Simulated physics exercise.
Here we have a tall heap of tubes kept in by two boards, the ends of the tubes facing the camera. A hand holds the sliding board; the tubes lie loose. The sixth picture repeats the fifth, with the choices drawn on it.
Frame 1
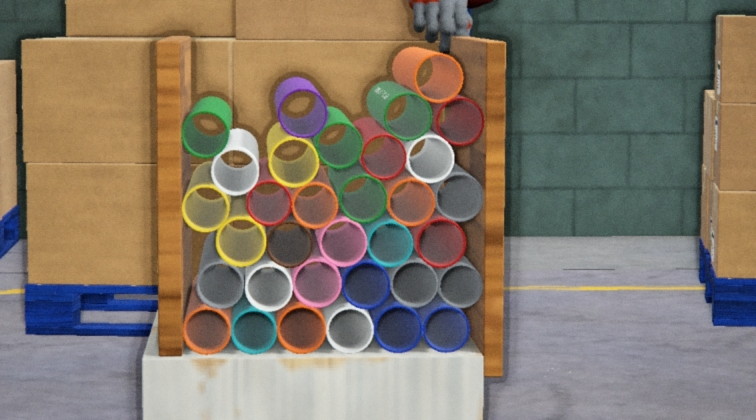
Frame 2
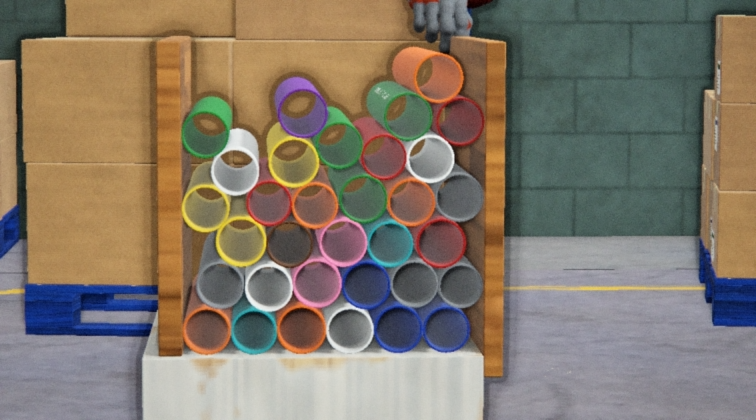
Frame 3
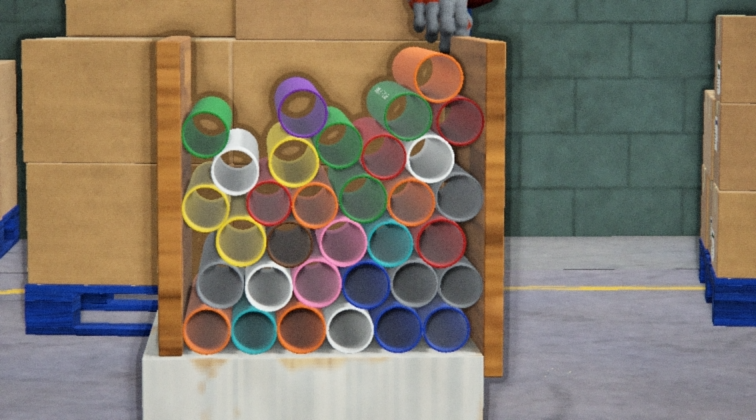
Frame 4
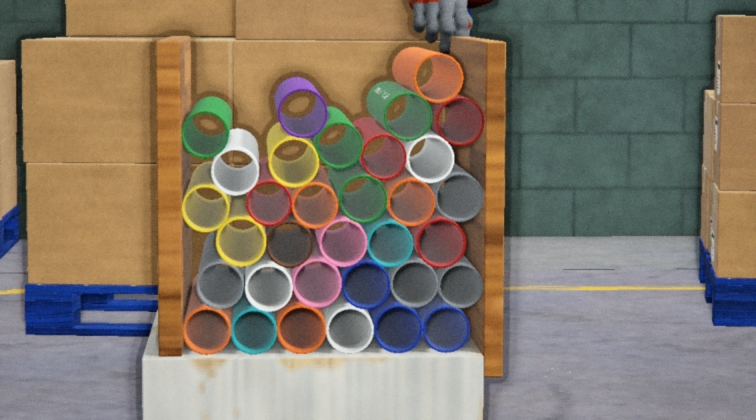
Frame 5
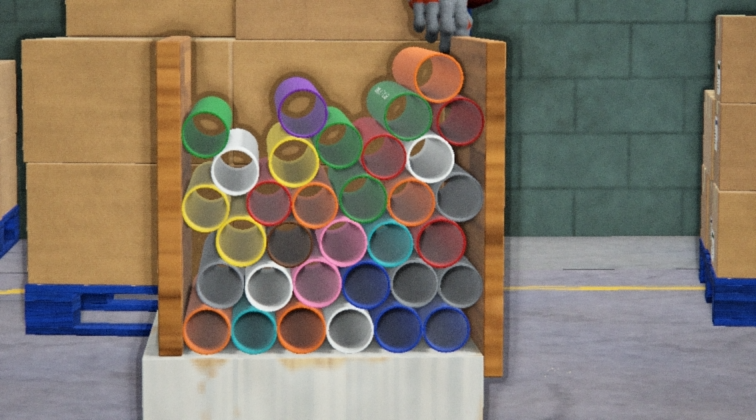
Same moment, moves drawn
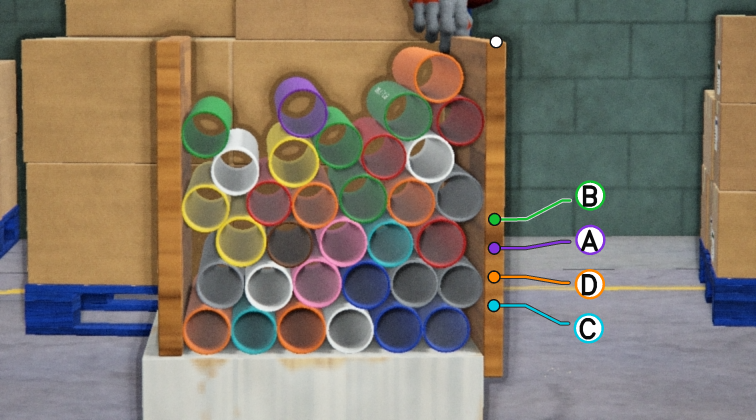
A gloved hand stayed at the top of the right-hand board, above a tall heap of colourful tubes stacked between two wooden boards, and nothing in view visibly moved.
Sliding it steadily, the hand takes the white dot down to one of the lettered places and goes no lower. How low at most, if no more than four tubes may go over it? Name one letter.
It can be let down to B.
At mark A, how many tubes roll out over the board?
At A the number is five.
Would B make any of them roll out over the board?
At B: Yes.
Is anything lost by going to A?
Yes, at A.
On the copy, A at (495, 248); B at (495, 219); C at (494, 306); D at (494, 277); the white dot at (496, 42).
On B. First, top of the board (484, 120).
Then, top of the board (484, 209).
Finally, top of the board (484, 219), two out over the board.
By contrast, A five out over the board; C five out over the board; D five out over the board.
